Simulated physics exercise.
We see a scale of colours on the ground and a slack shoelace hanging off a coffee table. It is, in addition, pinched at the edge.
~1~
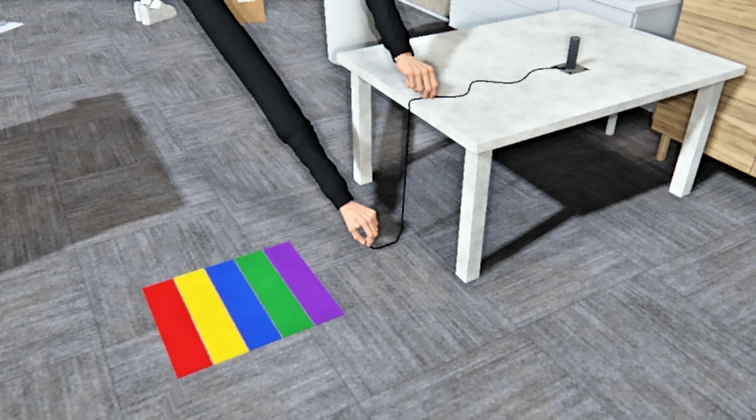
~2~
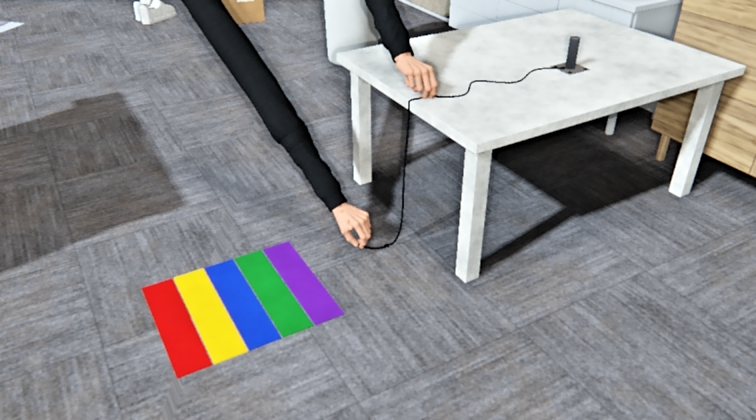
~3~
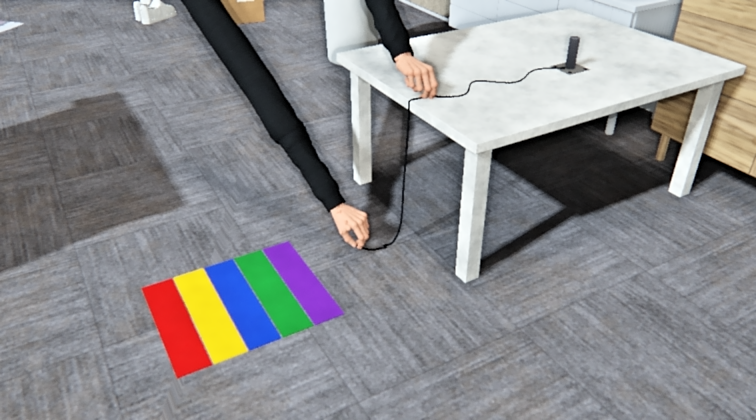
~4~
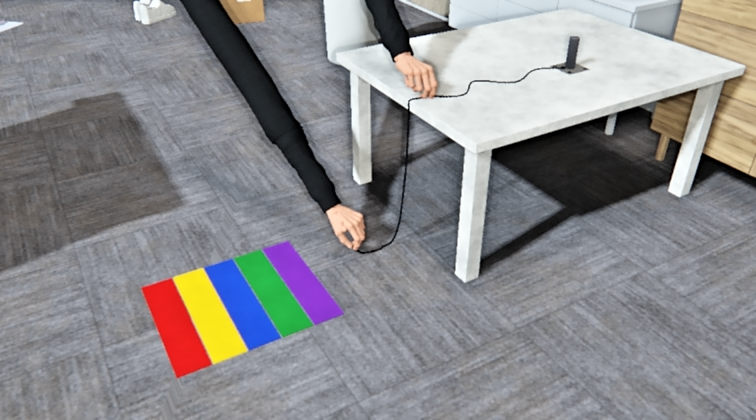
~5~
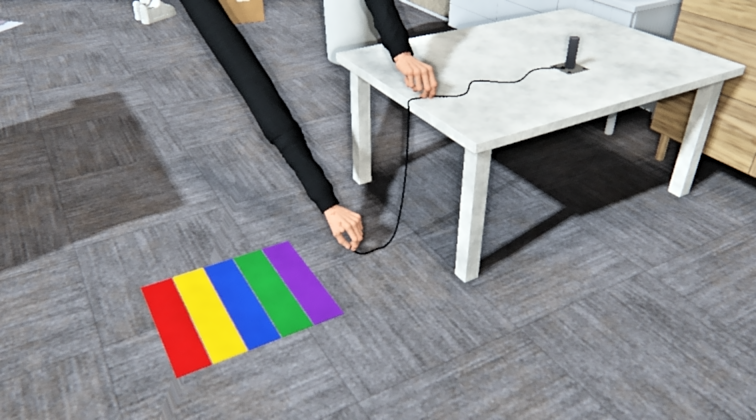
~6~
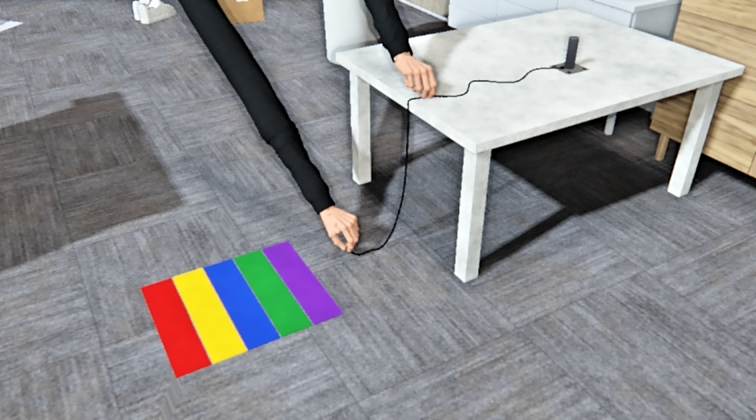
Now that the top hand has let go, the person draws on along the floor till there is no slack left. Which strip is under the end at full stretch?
The blue strip.
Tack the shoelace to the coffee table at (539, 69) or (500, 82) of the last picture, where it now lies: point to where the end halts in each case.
(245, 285); (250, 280).
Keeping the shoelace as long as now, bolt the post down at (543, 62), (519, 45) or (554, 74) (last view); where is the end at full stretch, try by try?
(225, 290), (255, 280) and (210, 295), roughly.
Soon after, end near (301, 264); over purple.
Then, end near (262, 277); over green.
At full stretch, end near (238, 285); over blue. It gets as far as the blue strip.
